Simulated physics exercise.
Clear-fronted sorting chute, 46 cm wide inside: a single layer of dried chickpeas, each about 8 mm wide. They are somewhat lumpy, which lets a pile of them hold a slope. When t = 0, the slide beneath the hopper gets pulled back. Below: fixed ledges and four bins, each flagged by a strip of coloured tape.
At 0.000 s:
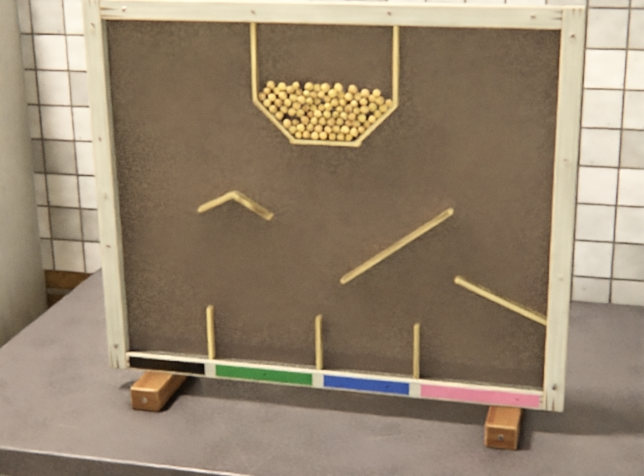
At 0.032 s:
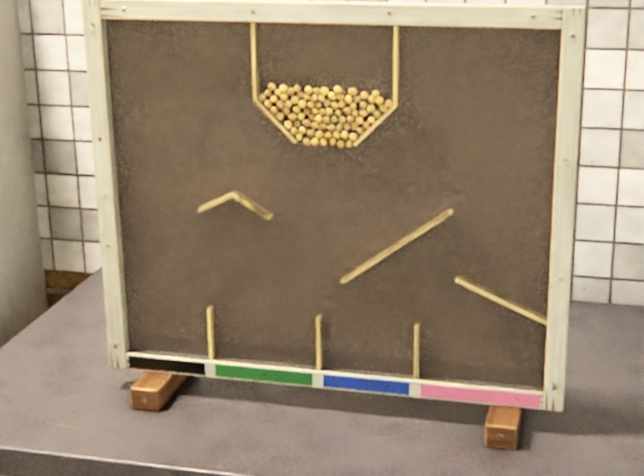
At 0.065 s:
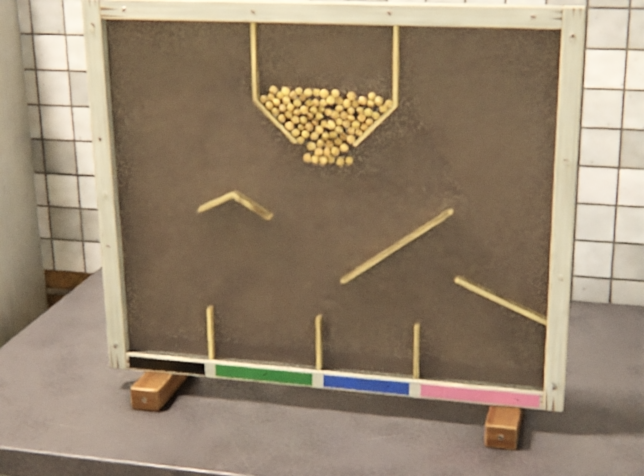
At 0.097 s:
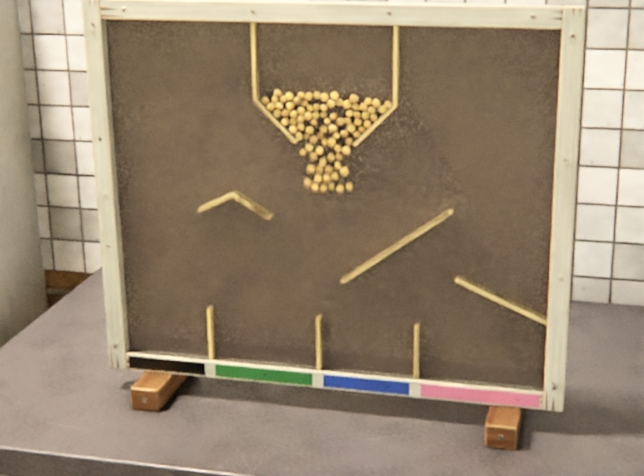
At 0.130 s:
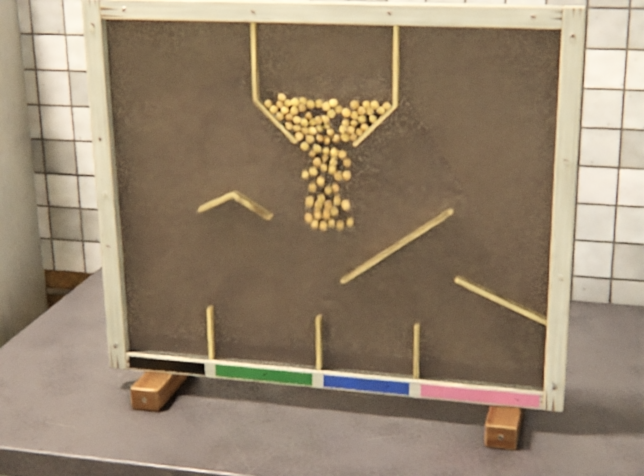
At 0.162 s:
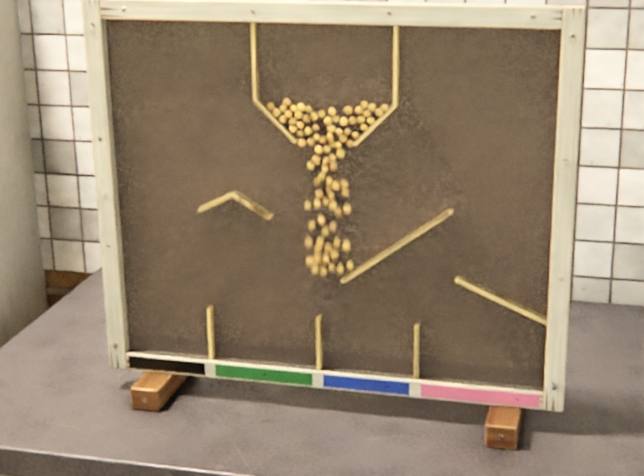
A framed brown board with a pale border stands on wooden feet on a grey surface before white tiles, seen from the front at a slight angle by a still camera. A hopper of round, tan chickpeas sits at the top, above a small peaked ledge, two sloping strips, and black, green, blue and pink bands along the base. The hopper's bottom opens and chickpeas drop in a lengthening stream, passing left of the middle slope as the pile above sinks.
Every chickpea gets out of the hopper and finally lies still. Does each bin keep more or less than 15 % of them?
The black bin is short of, the green bin beyond, the blue bin beyond, the pink bin short of 15 per cent.
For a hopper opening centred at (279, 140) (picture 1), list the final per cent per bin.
The black bin ends with 0 %, the green bin with 60 %, the blue bin with 40 % and the pink bin with 0 %.
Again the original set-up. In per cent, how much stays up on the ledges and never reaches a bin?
I'd guess close to 0 in a hundred.
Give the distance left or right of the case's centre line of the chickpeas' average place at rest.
Left side, about 2 cm off centre.
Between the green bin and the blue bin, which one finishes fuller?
It's the green bin.
After 0.24 s 80 % have left the hopper; down in the bins, green 10 %, blue 10 %.
After 0.34 s 100 % have left the hopper; down in the bins, green 35 %, blue 25 %.
After 0.55 s 100 % have left the hopper; down in the bins, green 55 %, blue 40 %.
In the end, by 1.4 s, black 0 %, green 60 %, blue 40 %, pink 0 %.
